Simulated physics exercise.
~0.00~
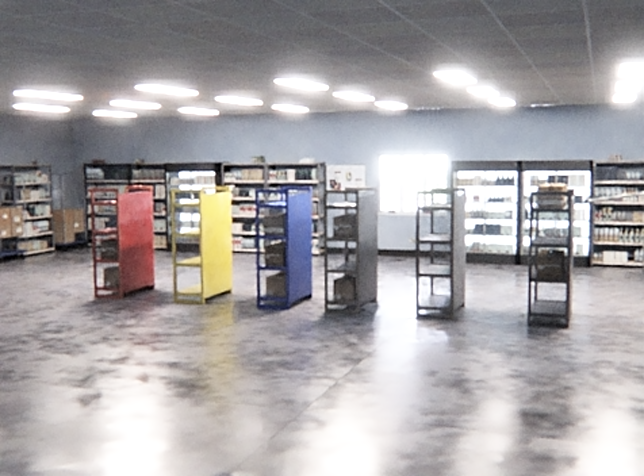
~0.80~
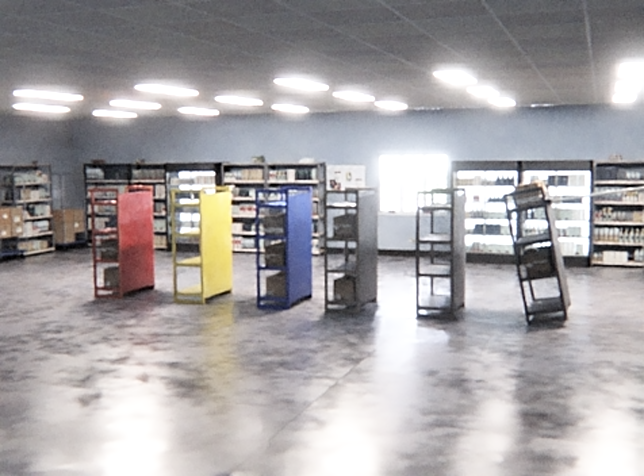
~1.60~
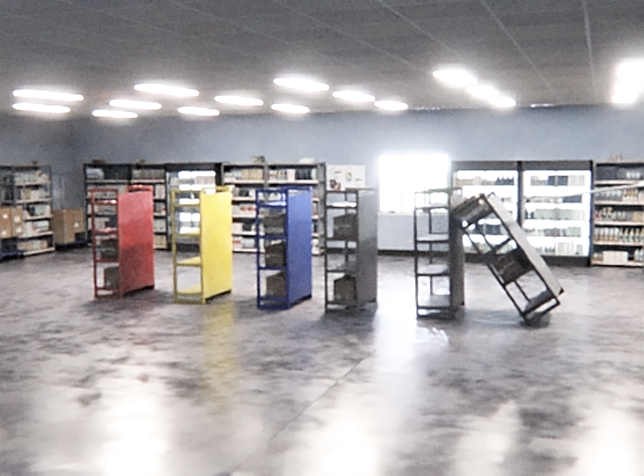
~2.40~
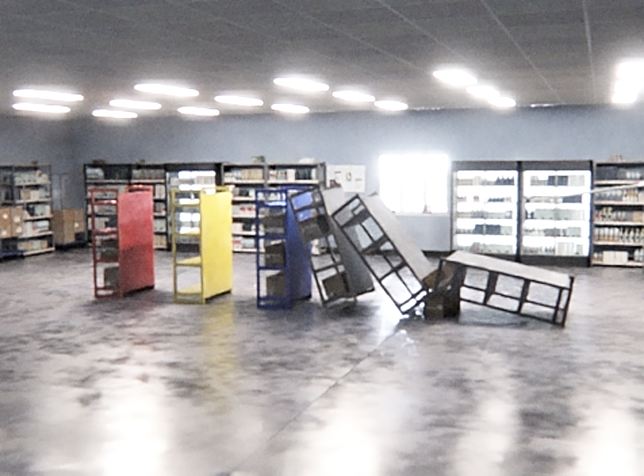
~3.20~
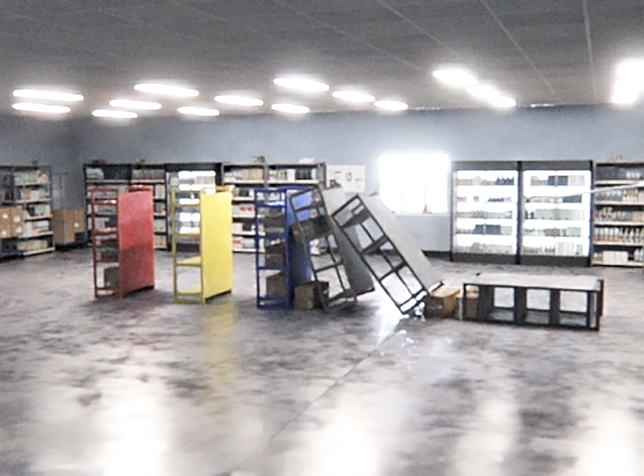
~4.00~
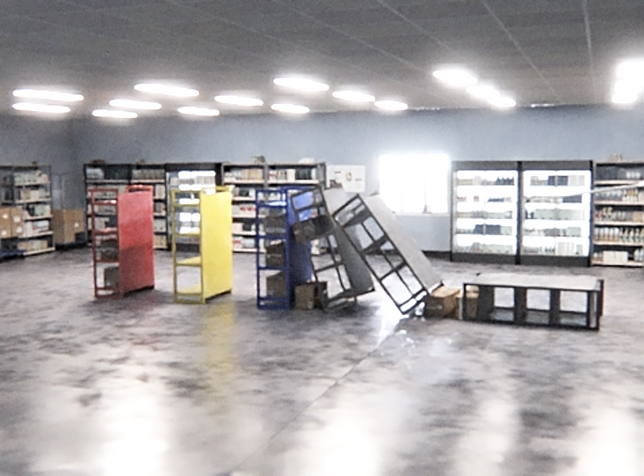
Six shelving units in a shop, the rightmost tipping left and ending flat, two greys leaning against the still-standing blue one.
